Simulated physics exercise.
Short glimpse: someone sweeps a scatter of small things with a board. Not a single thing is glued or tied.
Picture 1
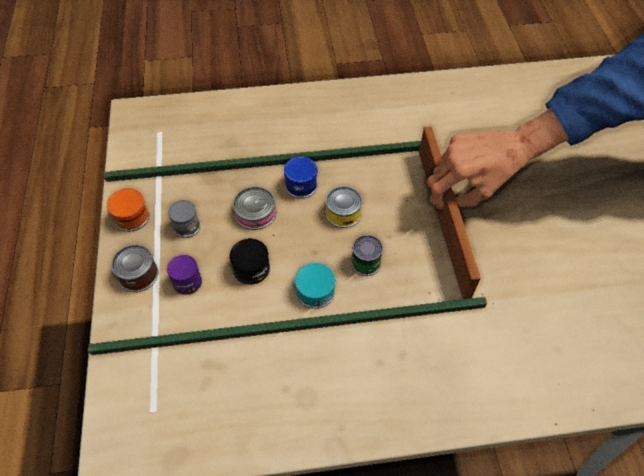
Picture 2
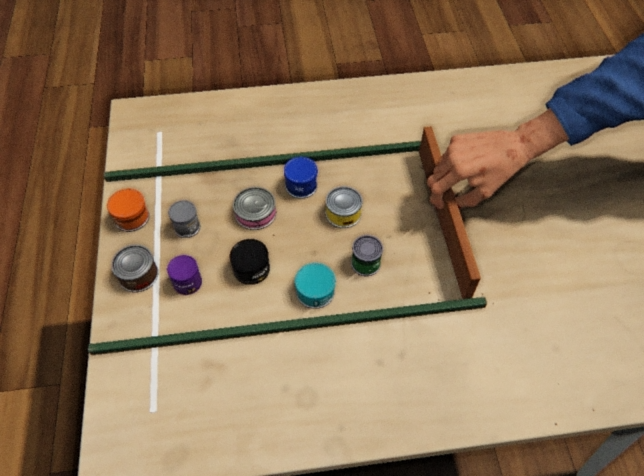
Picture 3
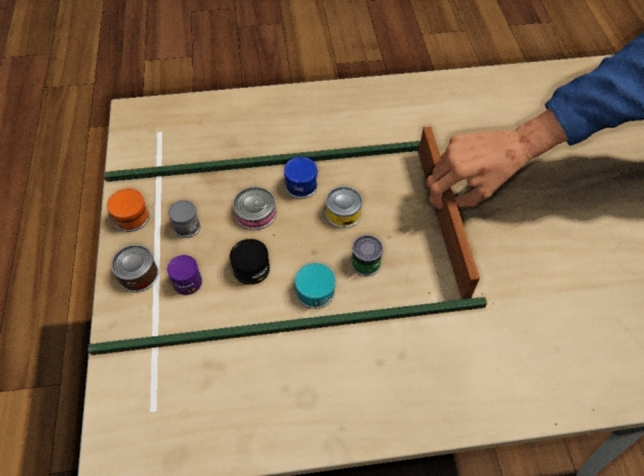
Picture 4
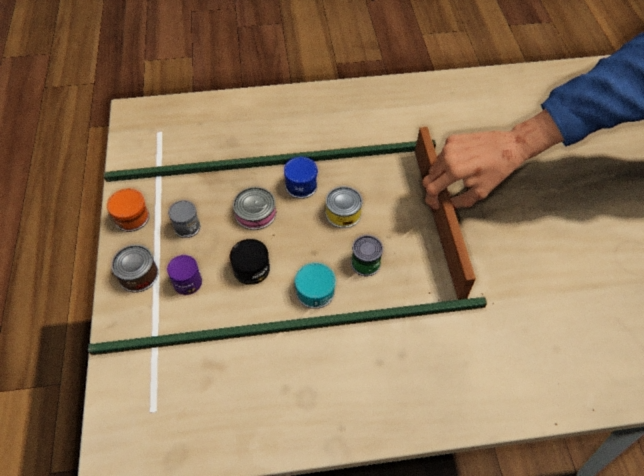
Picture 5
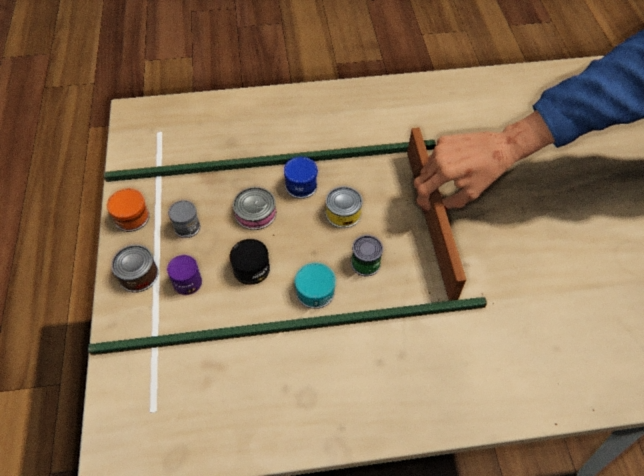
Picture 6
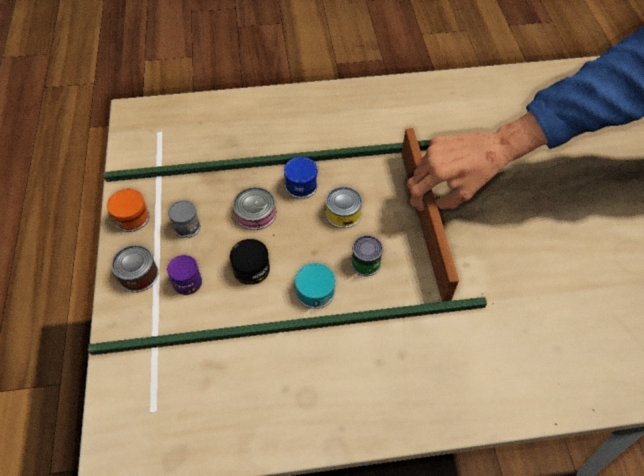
In the video, a hand holds an upright wooden board between two green rails on a table, then slides it slightly left toward ten small, colourful round containers, which stay still near a white line, untouched by the board.
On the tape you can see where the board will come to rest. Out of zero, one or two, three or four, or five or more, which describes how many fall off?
The answer is one or two.
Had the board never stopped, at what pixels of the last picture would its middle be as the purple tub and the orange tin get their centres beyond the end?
The middle sits near (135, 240) for the first and near (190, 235) for the other.
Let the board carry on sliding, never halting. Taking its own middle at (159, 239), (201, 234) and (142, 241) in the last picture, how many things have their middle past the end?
Result per place: 2; 0; 4.
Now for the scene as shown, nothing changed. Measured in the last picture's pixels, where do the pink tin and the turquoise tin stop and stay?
(106, 212) and (133, 314), approximately.
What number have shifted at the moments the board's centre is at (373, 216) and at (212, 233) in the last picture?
The count is 1 at the first point and 10 at the second.
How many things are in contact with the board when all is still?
The count comes out at 4.
Soon after, none off yet; orange tin at rest near (129, 210); brown tin at rest near (135, 268); purple tub at rest near (185, 275).
In the end, the number that fall off is one or two; gone, brown tin and orange tin.
